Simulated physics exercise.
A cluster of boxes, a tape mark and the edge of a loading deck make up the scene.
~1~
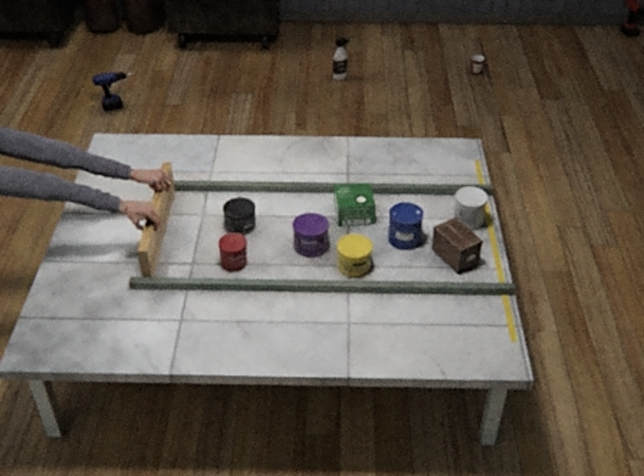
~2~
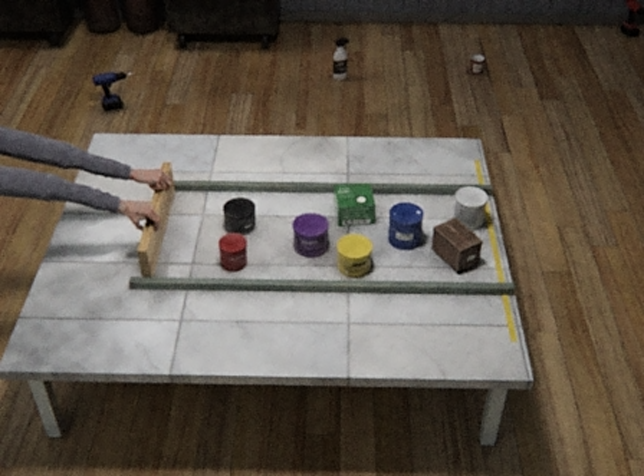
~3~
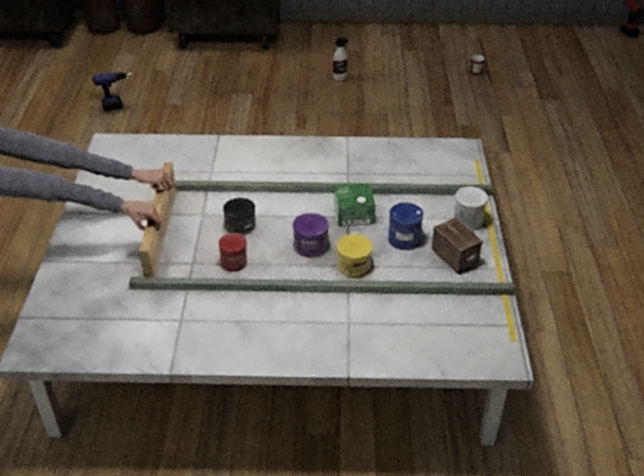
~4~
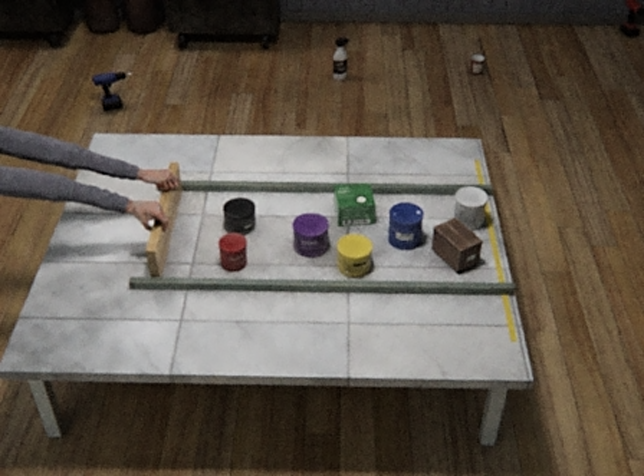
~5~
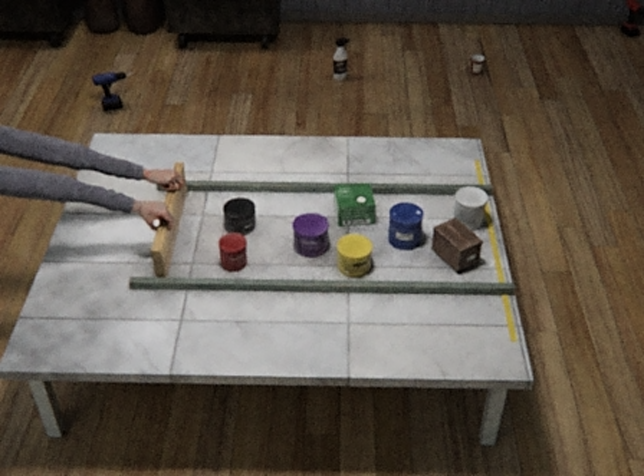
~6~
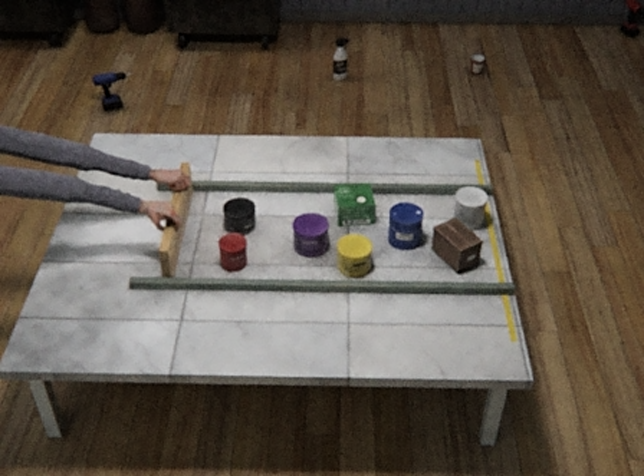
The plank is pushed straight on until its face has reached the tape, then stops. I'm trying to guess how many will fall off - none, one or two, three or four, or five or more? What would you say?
The number sent down is large, five or above.
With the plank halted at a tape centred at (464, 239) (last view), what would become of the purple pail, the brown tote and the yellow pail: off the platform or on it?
The purple pail keeps its spot, while the brown tote goes down and the yellow pail goes down.
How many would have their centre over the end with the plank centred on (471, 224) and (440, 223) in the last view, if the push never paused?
Past the end counts: 4 / 1.
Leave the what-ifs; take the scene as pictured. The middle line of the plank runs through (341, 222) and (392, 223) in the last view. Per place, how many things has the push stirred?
At the first point the count is 5, at the second it's 7.
Early on, none off yet; white pail at rest near (470, 210); brown tote at rest near (456, 246); blue canister at rest near (405, 226).
Finally, the number that fall off is five or more; lost, red pail, black pail, purple pail, yellow pail, green box, blue canister, brown tote and white pail.
